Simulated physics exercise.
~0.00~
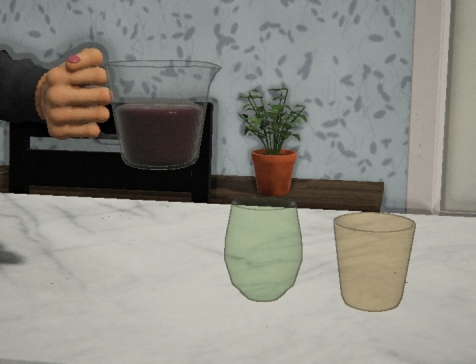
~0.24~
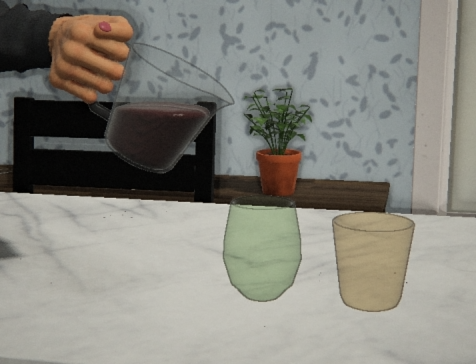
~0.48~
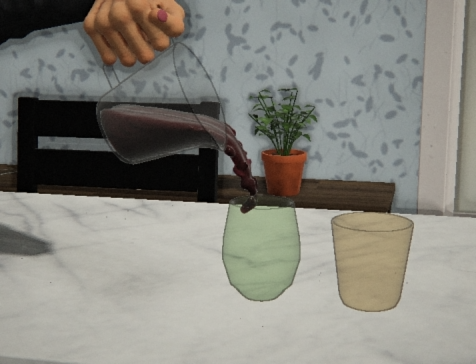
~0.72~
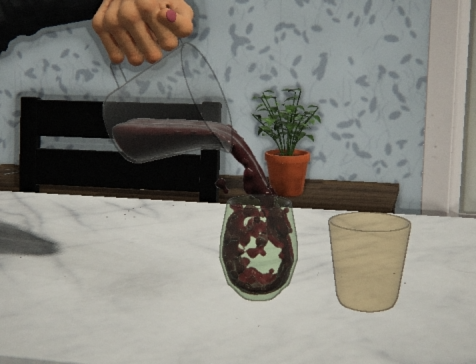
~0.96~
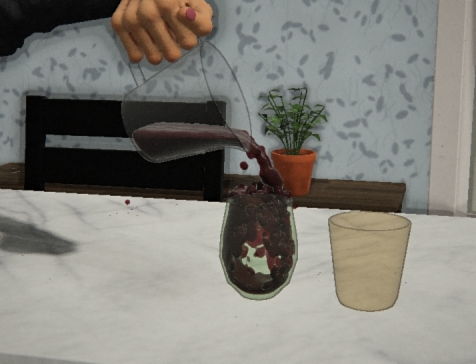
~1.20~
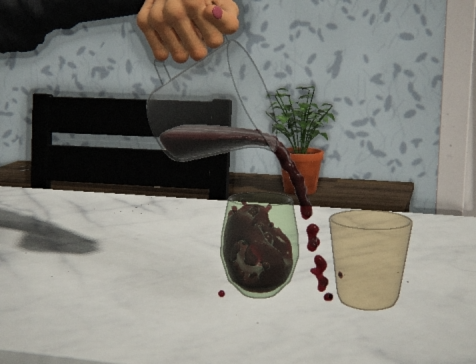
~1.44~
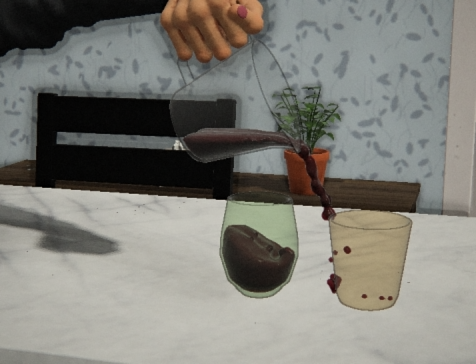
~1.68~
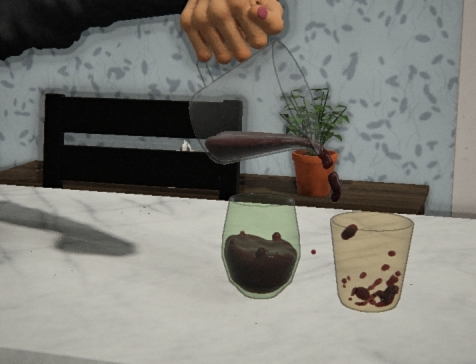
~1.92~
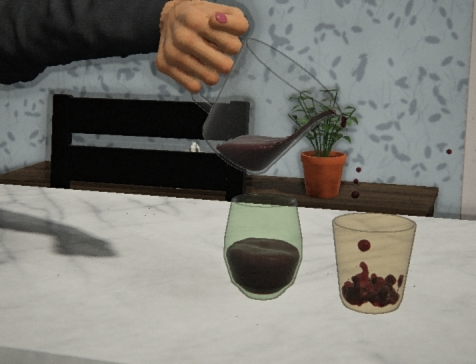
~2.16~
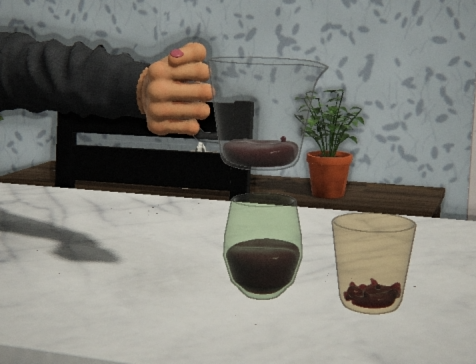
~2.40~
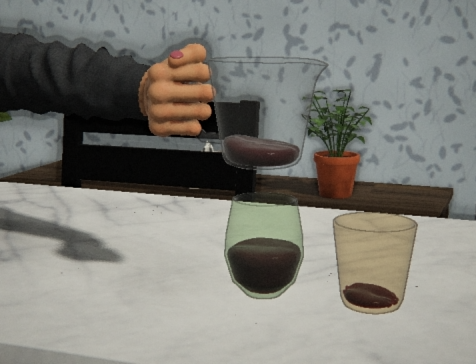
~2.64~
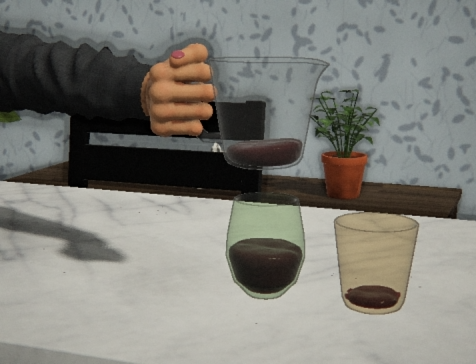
A hand pours dark wine from a jug into a green glass, then a yellowish one.
